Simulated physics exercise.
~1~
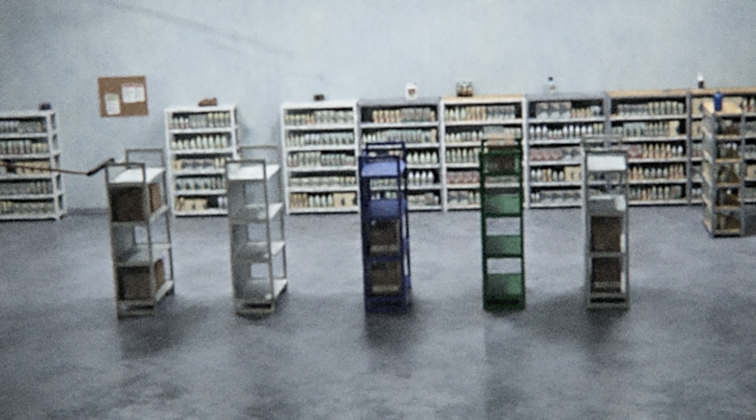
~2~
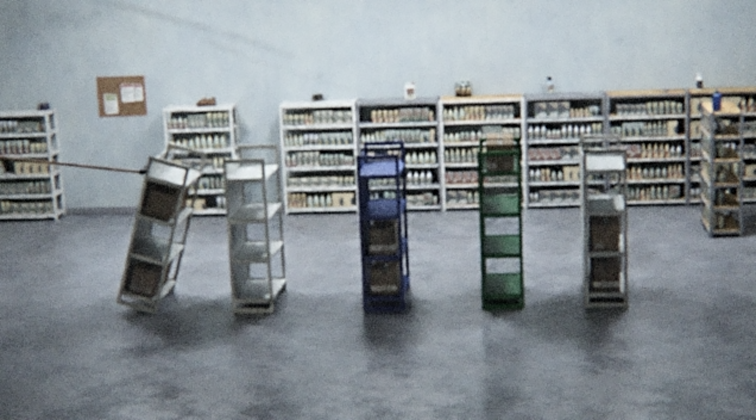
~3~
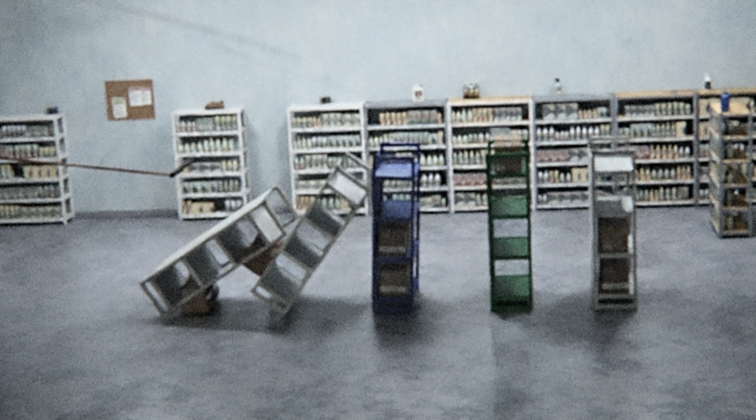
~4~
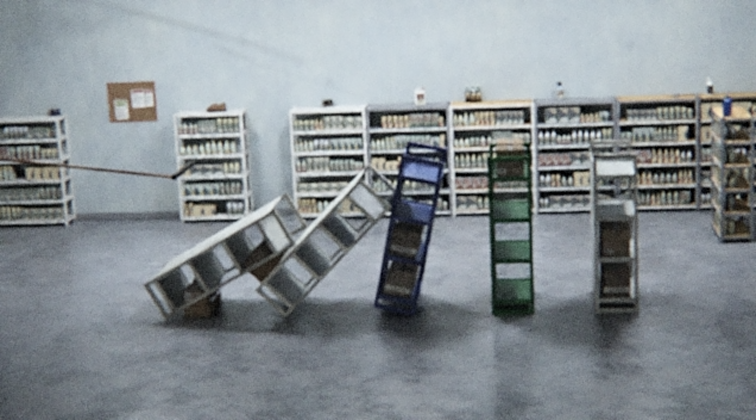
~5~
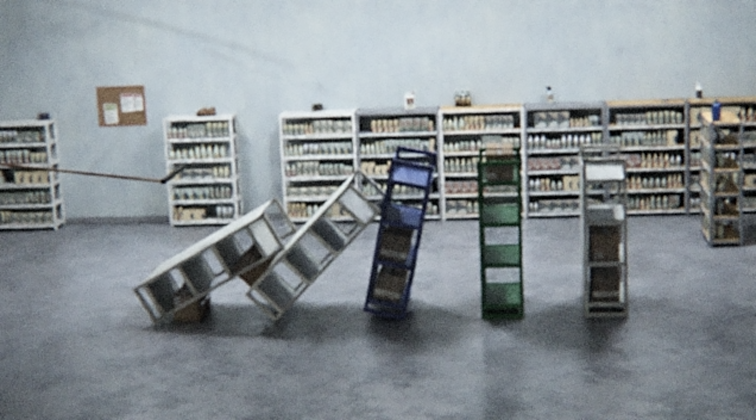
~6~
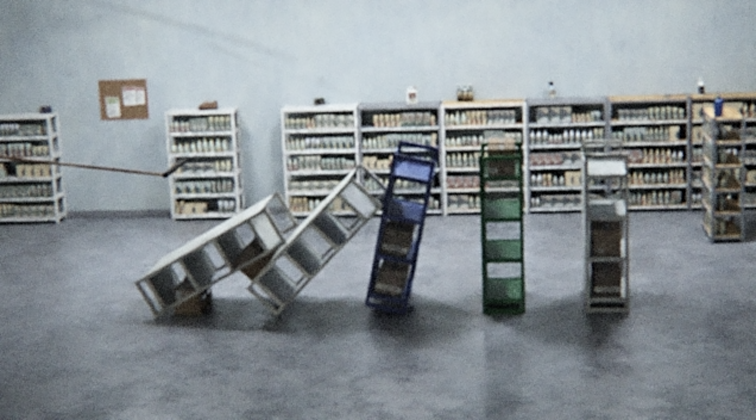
In a storeroom lined with stocked shelves, a pole pushed the leftmost of five narrow racks to the right until it toppled into the next, which fell against the blue one, leaving that leaning while the green and far-right racks stayed upright.
